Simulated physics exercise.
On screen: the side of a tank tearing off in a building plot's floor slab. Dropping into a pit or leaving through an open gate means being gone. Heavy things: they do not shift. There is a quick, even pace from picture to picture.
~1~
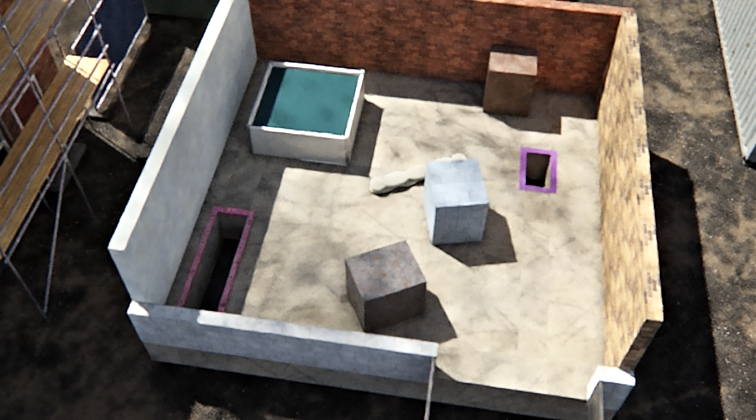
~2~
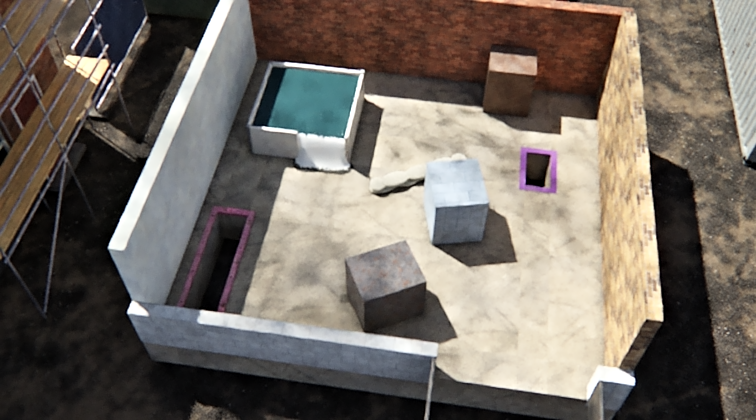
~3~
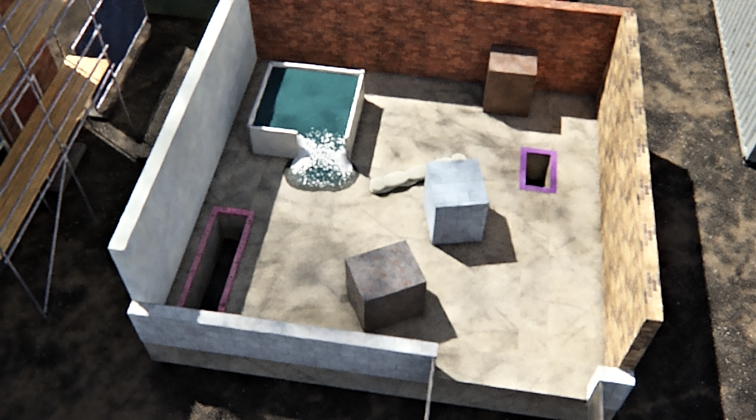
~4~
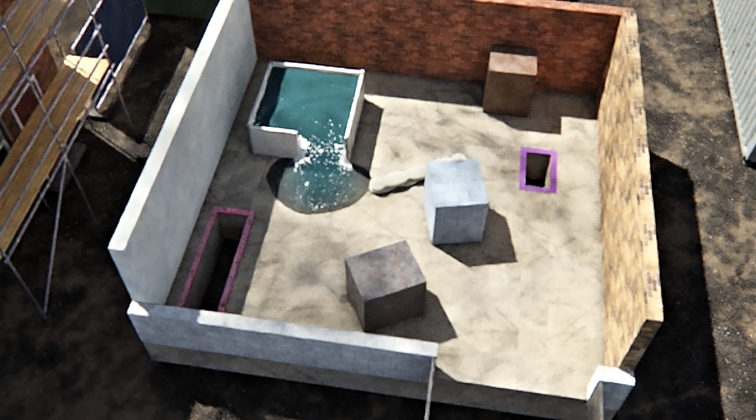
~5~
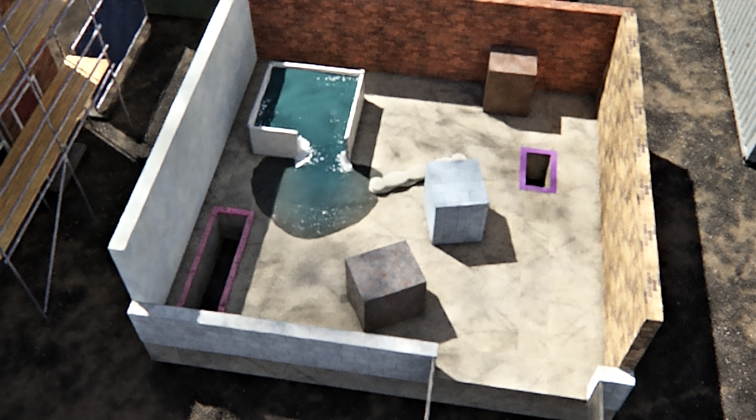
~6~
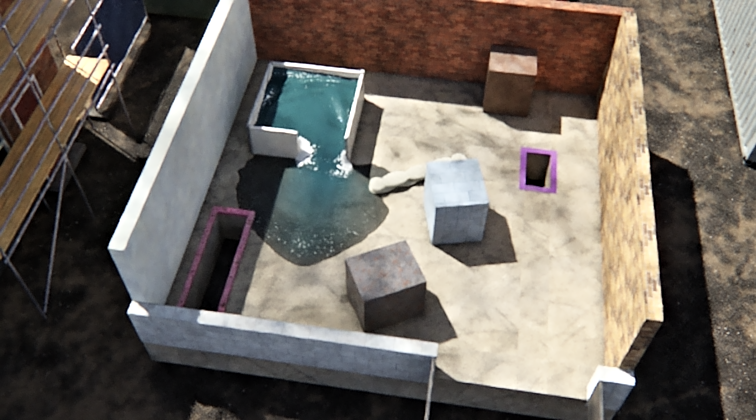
To begin with, still teal water fills a pale-walled tank in the upper left of a walled concrete plot. A section of its front side breaks away, and foaming water pours through the gap, spreading in a widening dark pool toward the purple-edged pit and dark block, while the blocks stay put.
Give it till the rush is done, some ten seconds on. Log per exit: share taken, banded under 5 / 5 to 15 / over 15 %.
Outcome: The gate claims an in-between share - five to fifteen per cent, the purple pit claims a light share - short of five per cent, the pink pit claims a heavy share - exceeding fifteen per cent.
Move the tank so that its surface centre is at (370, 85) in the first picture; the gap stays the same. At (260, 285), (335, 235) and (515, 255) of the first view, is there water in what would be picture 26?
Spot 1 wetted, spot 2 wetted, and spot 3 unwetted.
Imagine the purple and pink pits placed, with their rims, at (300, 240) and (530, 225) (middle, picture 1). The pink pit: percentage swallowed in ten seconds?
Share, pink pit, approx.: 0 in a hundred.
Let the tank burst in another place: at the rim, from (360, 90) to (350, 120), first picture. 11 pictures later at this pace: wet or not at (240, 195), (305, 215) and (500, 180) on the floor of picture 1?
First spot spared, second spot spared, third spot submerged.
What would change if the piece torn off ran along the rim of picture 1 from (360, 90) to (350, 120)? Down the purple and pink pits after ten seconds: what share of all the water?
The purple pit gets 25 per cent and the pink pit 0 per cent.
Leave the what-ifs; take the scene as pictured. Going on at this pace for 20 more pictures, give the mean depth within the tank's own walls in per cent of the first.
About 40 per cent.
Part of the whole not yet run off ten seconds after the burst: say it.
I'd say around 72 per cent.
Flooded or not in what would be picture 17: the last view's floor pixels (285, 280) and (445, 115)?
First spot swamped; second spot spared.
A moment on, water covers 25 % of the floor; the gate 0 %, the purple pit 0 %, the pink pit 1 %.
Next, water covers 30 % of the floor; the gate 0 %, the purple pit 0 %, the pink pit 2 %.
Then, water covers 50 % of the floor; the gate 0 %, the purple pit 0 %, the pink pit 6 %.
Later, water covers 55 % of the floor; the gate 2 %, the purple pit 0 %, the pink pit 14 %.
In the end, water covers 75 % of the floor; the gate 7 %, the purple pit 1 %, the pink pit 19 %.
